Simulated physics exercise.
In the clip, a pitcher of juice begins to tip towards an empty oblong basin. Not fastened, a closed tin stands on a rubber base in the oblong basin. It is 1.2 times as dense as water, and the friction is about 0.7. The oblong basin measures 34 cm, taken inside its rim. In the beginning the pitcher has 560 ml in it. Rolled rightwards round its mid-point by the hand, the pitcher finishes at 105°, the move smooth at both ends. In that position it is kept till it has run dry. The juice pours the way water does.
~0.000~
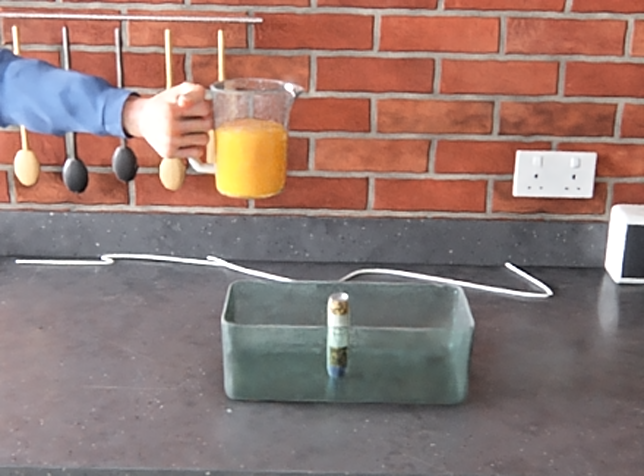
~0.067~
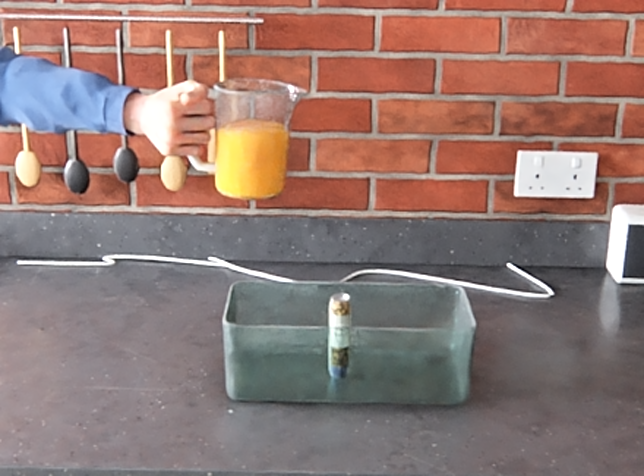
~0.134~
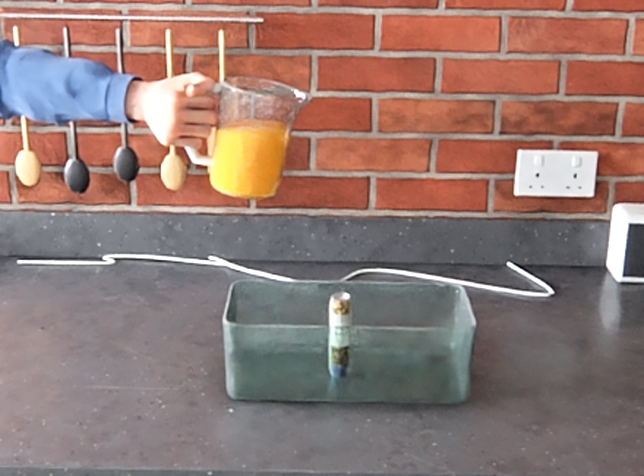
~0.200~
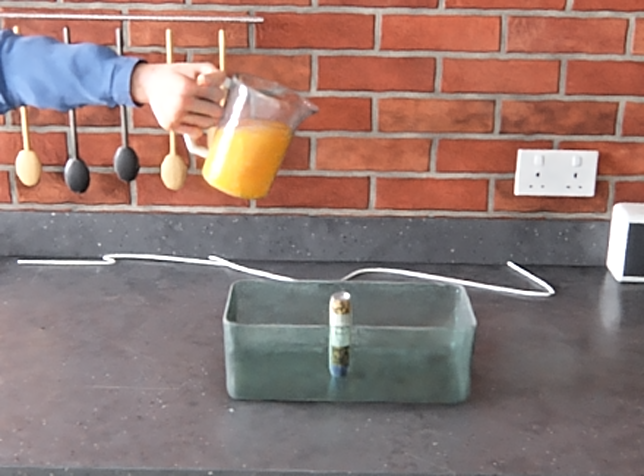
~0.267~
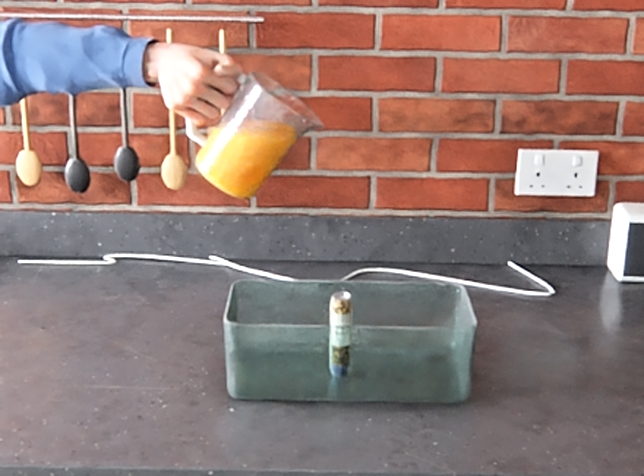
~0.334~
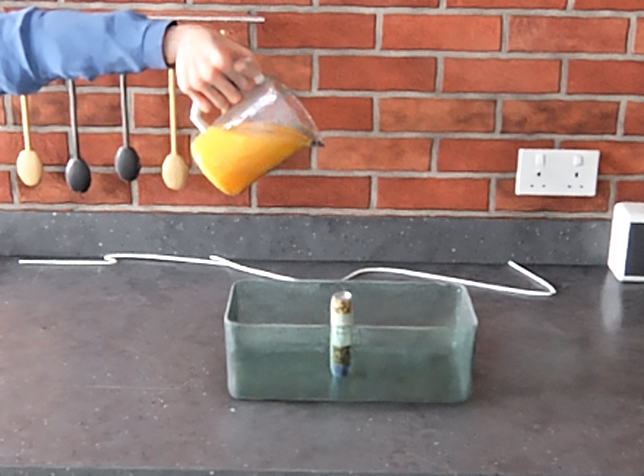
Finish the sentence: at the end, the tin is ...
Standing on its base.
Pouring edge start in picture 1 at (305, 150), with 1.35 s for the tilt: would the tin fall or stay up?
Result: Tin tipped over.
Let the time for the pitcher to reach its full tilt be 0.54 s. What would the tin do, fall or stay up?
The tin stays balanced.
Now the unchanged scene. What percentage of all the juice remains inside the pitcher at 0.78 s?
I'd estimate some 20 per cent.
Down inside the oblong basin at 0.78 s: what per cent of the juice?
Roughly 46 %.
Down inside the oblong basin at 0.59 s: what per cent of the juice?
Around 2 percent.
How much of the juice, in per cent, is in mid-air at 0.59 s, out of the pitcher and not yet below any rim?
Roughly 32 percent.
After 0.59 s the tilt is 100° and 67 per cent is still to pour; the tin stands where it began.
After 0.78 s the tilt is 105° and 20 per cent is still to pour; the tin stands where it began.
After 0.98 s the tilt is 105° and 4 per cent is still to pour; the tin stands where it began.
After 1.19 s the tilt is 105° and 0 per cent is still to pour; the tin stands where it began.
In the end the tin stands where it began.
